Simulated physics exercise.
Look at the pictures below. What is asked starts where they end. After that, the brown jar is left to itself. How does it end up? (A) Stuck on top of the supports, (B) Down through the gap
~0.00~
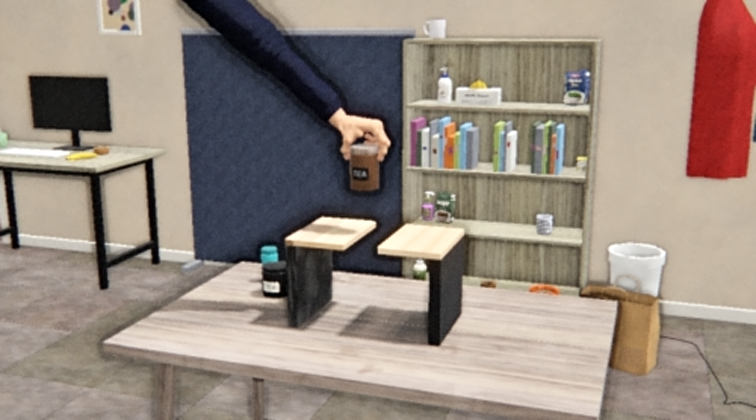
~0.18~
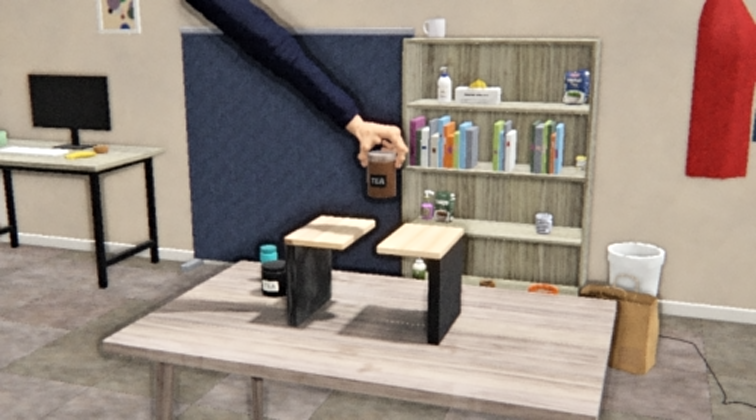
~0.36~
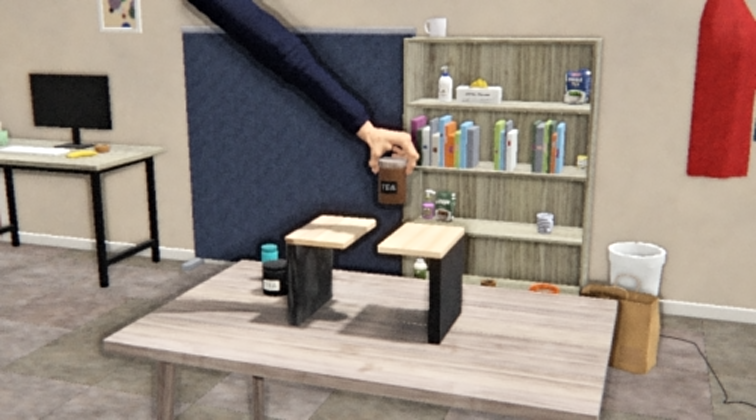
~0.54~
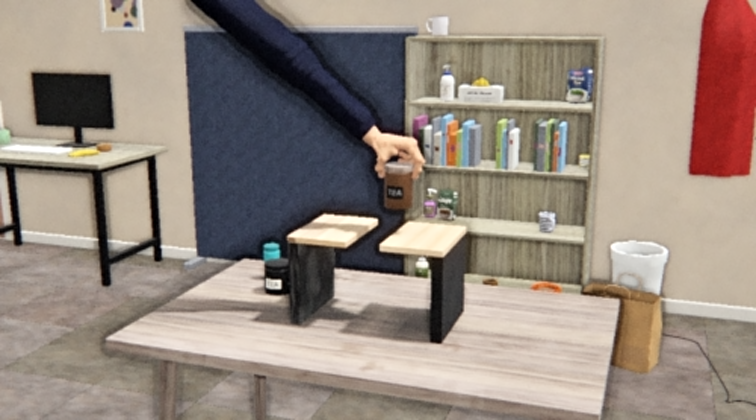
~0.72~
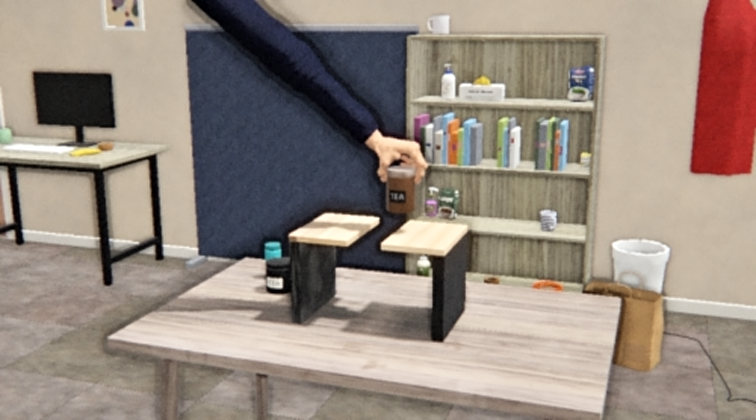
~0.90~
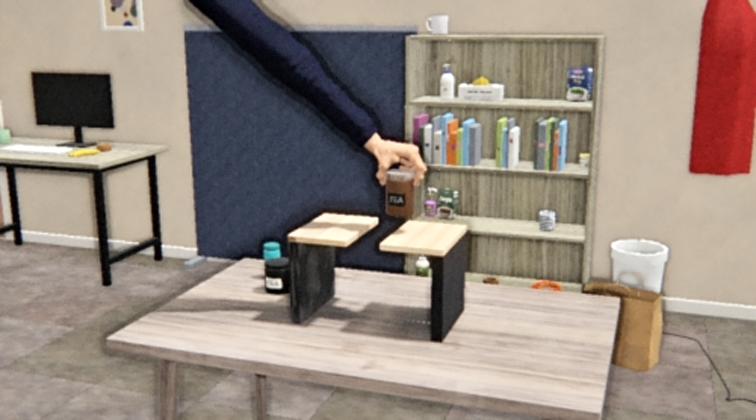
Answer: A.
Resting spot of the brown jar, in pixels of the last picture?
The object ends up somewhere near (400, 212).
Around 1.10 s, brown jar displaced about its own width near (400, 211).
Around 1.30 s, brown jar resting near (400, 211).
Finally (3.5 s), moved from the start, brown jar; the other 2 still in place. Final places as the last picture's camera would see them, brown jar near (400, 212). The jar lodges.
